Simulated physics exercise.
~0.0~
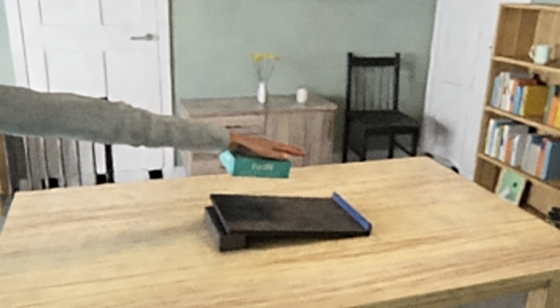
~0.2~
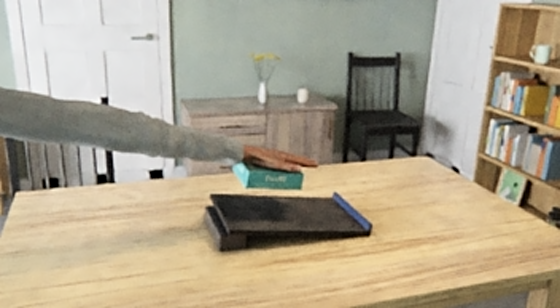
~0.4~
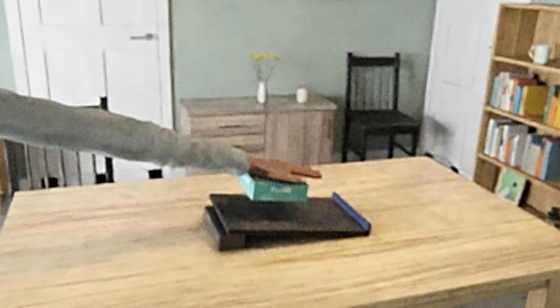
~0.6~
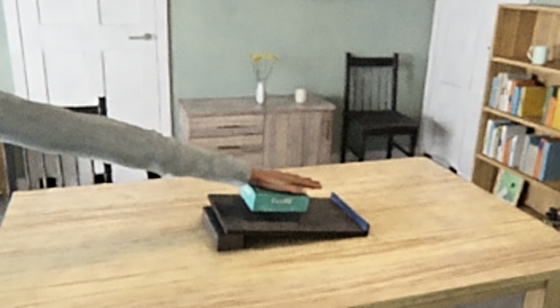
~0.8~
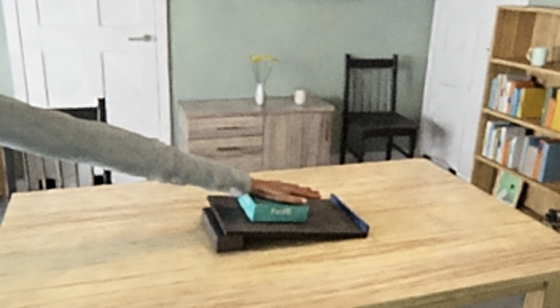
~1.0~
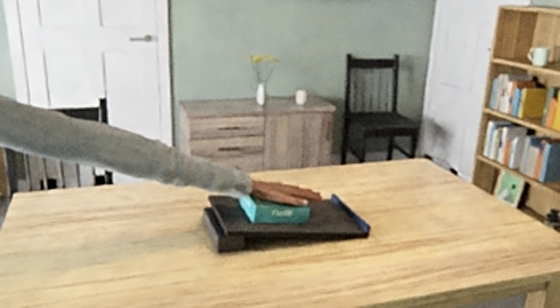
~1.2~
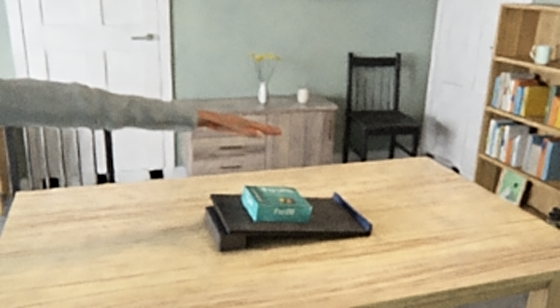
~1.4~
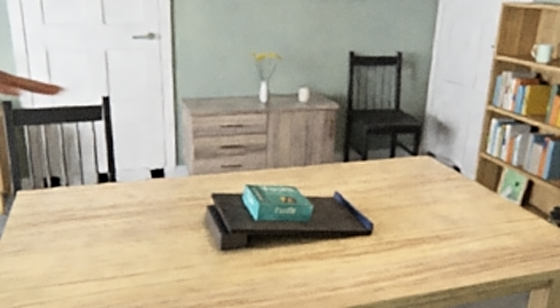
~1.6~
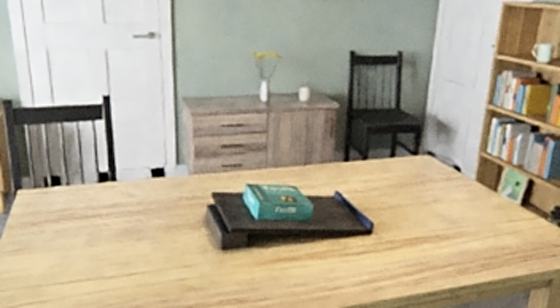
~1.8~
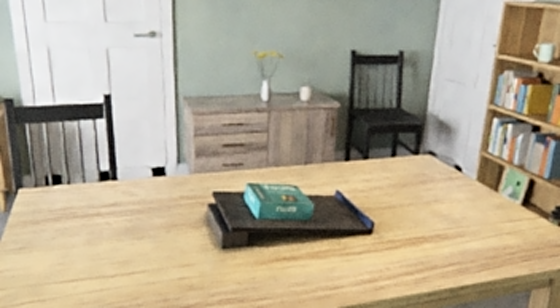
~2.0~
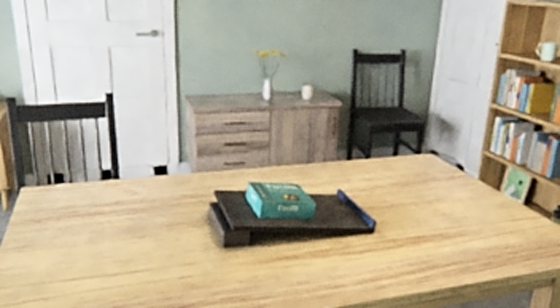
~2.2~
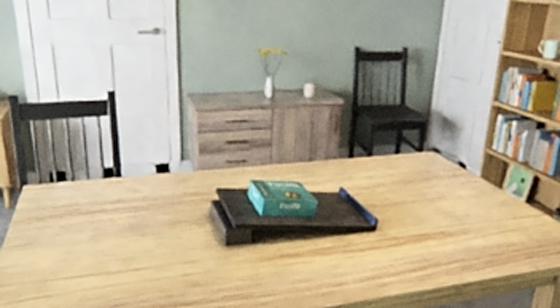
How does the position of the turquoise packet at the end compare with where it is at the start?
At the start the turquoise packet is held in the hand above and behind the board, while at the end it rests on the sloping board, lower and a little farther to the right.
